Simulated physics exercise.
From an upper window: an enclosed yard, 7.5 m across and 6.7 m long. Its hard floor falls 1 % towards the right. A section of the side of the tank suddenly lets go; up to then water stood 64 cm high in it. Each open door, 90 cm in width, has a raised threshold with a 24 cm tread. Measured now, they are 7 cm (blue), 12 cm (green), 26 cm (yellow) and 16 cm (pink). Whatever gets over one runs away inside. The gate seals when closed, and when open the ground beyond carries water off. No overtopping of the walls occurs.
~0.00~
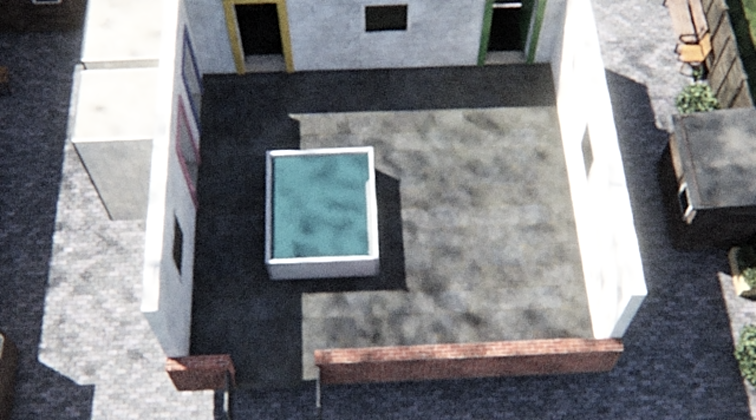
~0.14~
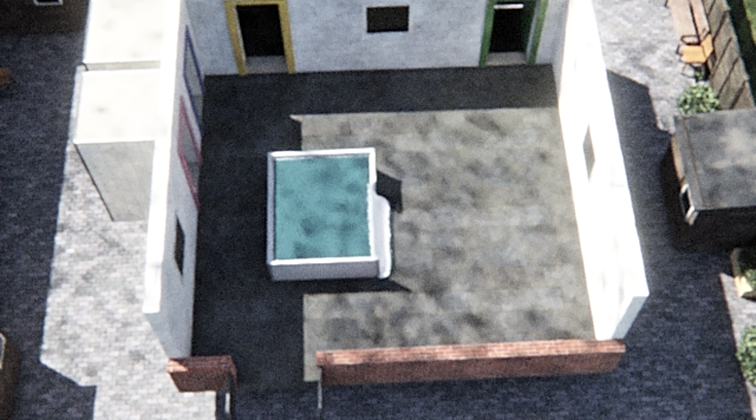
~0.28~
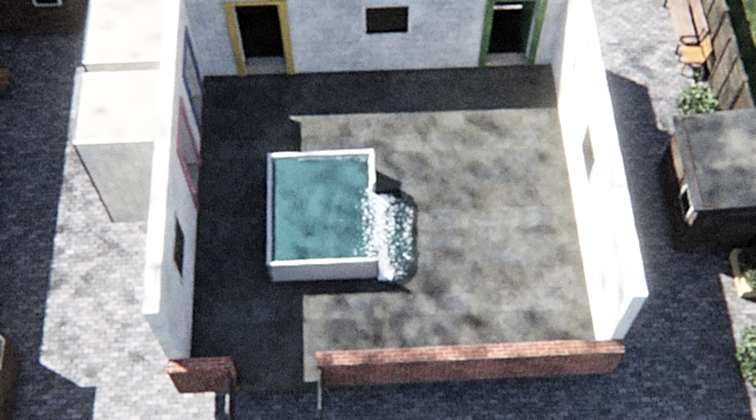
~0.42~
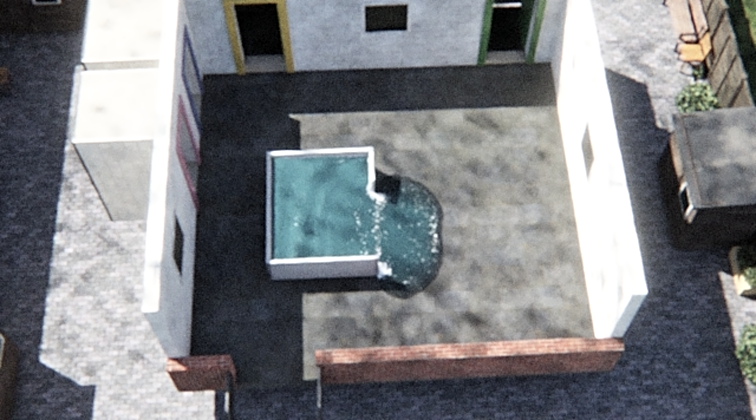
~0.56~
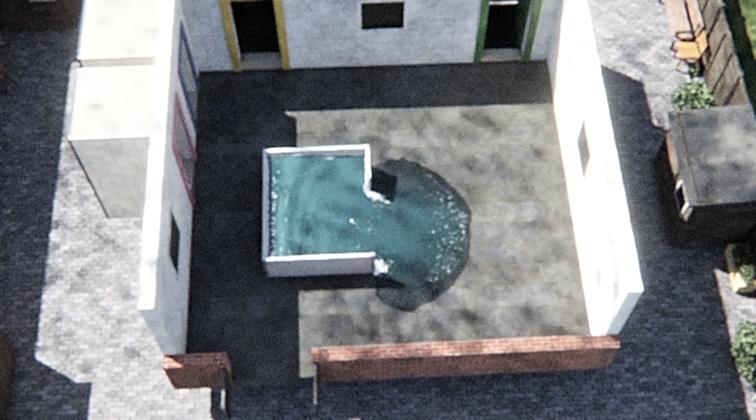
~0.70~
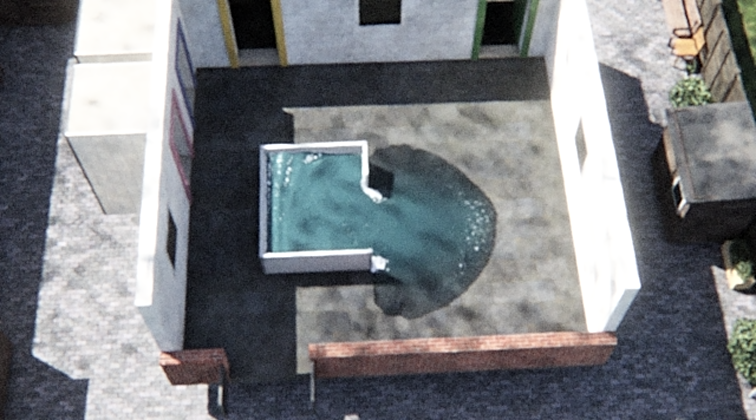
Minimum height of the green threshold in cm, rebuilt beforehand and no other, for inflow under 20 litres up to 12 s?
14.5 cm.
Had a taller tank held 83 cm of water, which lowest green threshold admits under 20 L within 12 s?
Then a height close to 20 cm.
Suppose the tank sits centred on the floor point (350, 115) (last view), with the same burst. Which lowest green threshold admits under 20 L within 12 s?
Close to 17 cm would do it.
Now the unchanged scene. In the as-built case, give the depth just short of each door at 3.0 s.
Depths in cm: Blue 0, green 2, yellow 0, pink 0.
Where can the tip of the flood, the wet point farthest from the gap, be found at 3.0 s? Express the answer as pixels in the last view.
(540, 57).
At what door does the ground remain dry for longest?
Door: Pink.
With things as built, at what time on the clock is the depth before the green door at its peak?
At roughly 7.0 s.
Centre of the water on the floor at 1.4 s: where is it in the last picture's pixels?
Look at about (374, 222) in the last view.
After 1.4 s water covers 30 % of the floor, deepest (32 cm) near (375, 234); it has not reached the green door.
After 3.0 s water covers 40 % of the floor, deepest (36 cm) near (579, 303); it has not reached the green door.
After 12.0 s water covers 100 % of the floor, deepest (10 cm) near (498, 189); 9 cm at the green door, 54 litres in over its 12 cm threshold.
At the green door as built, the water arrived by 3.2 s and peaked near 18 cm at 6.8 s.
Run again over the same 12 s with other heights there, 37 litres in over 13 cm, 2 litres over 18 cm. The limit of 20 litres is kept from about 14.5 cm up.
